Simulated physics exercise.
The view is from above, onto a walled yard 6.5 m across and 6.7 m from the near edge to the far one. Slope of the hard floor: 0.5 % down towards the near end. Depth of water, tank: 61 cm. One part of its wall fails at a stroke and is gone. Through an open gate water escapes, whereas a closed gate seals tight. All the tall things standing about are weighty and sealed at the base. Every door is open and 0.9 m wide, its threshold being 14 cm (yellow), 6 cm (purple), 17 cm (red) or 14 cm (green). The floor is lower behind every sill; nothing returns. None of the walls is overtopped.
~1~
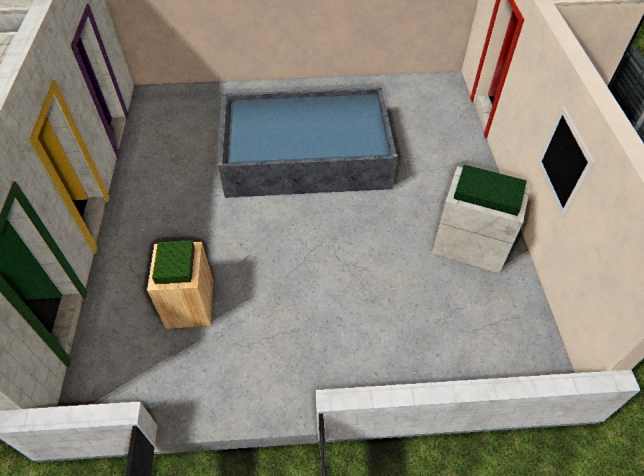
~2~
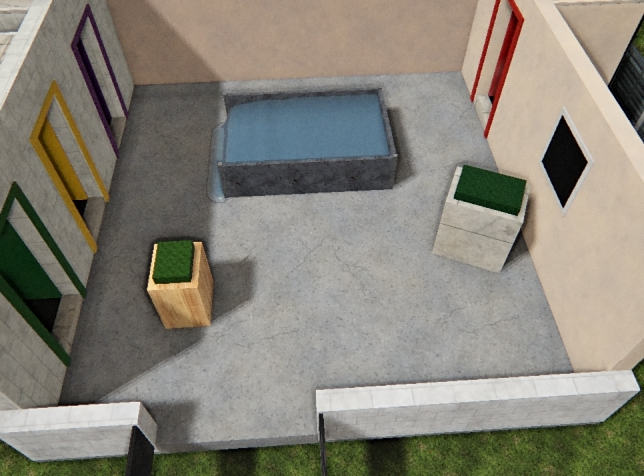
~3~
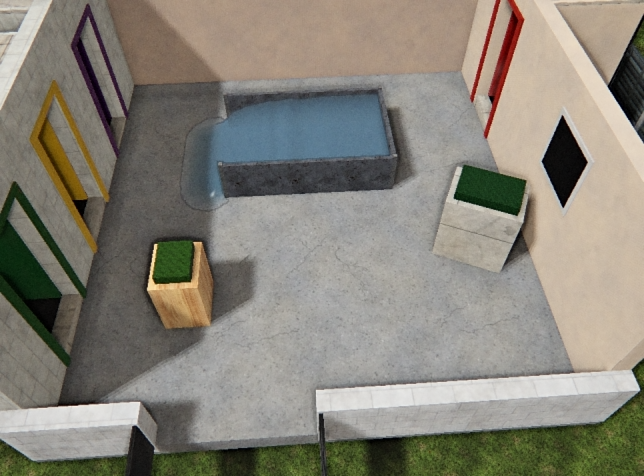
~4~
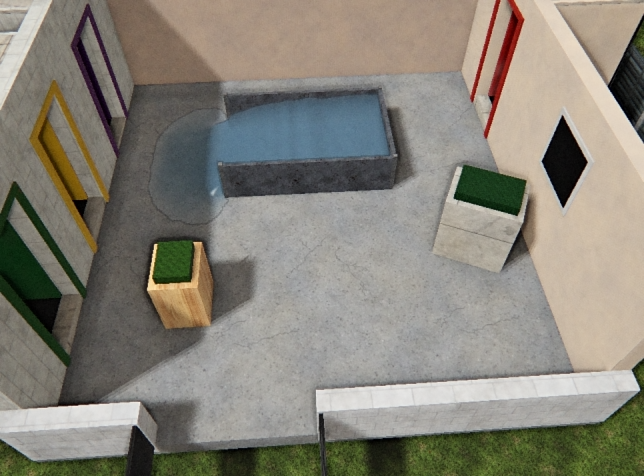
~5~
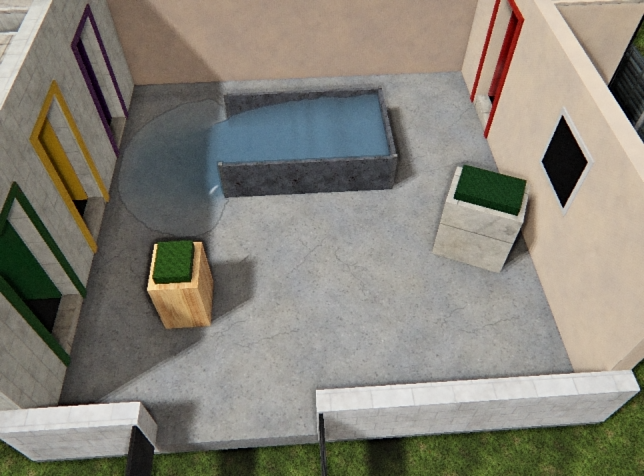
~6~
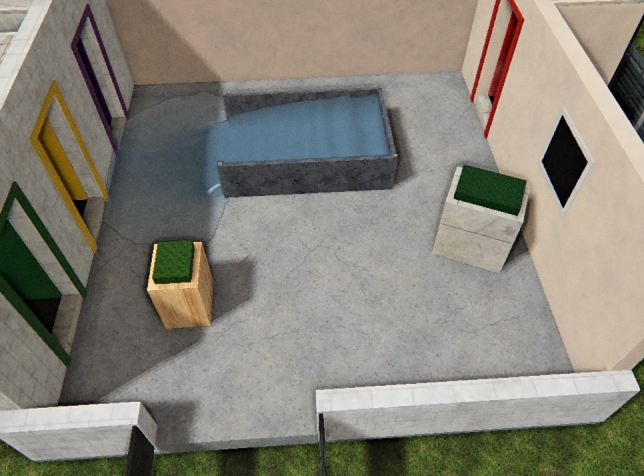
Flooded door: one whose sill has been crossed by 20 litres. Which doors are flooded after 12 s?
Door by door: The yellow door is flooded; the purple door is flooded; the red door is not flooded; the green door is not flooded.
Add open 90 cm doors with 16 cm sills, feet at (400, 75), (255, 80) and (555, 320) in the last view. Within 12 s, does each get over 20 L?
Door 1: Lower; door 2: Lower; door 3: Lower.
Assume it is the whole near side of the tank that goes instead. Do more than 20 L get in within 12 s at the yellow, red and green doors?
Door by door - yellow: Within bounds, red: Within bounds, green: Within bounds.
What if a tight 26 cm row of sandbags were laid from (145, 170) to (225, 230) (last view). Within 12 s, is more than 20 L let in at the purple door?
Then, for the purple door, it's higher.
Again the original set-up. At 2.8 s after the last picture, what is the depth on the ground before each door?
In centimetres, the yellow door has 19, the purple door 21, the red door 0 and the green door 9.
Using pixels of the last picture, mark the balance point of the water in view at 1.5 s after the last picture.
Near (224, 165).
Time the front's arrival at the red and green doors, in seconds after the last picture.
Red = 4.5 s, green = 0.9 s.
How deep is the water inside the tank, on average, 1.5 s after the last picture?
Average depth: About 26 cm.
Then, 0.7 s after the last picture water covers 20 % of the floor and is deepest (38 cm) near (115, 171); yellow door 24 cm at the sill, 8 L in, purple door 23 cm at the sill, 74 L in, red door not reached, green door not reached.
Then, 1.5 s after the last picture water covers 25 % of the floor and is deepest (36 cm) near (124, 179); yellow door 25 cm at the sill, 42 L in, purple door 29 cm at the sill, 204 L in, red door not reached, green door 9 cm at the sill, 0 L in.
Then, 2.8 s after the last picture water covers 40 % of the floor and is deepest (28 cm) near (134, 91); yellow door 19 cm at the sill, 88 L in, purple door 21 cm at the sill, 369 L in, red door not reached, green door 9 cm at the sill, 0 L in.
Then, 6.3 s after the last picture water covers 80 % of the floor and is deepest (12 cm) near (161, 307); yellow door 7 cm at the sill, 96 L in, purple door 9 cm at the sill, 484 L in, red door 9 cm at the sill, 0 L in, green door 11 cm at the sill, 1 L in.
Then, 11.3 s after the last picture water covers 95 % of the floor and is deepest (9 cm) near (443, 405); yellow door 5 cm at the sill, 96 L in, purple door 4 cm at the sill, 490 L in, red door 5 cm at the sill, 0 L in, green door 6 cm at the sill, 1 L in.
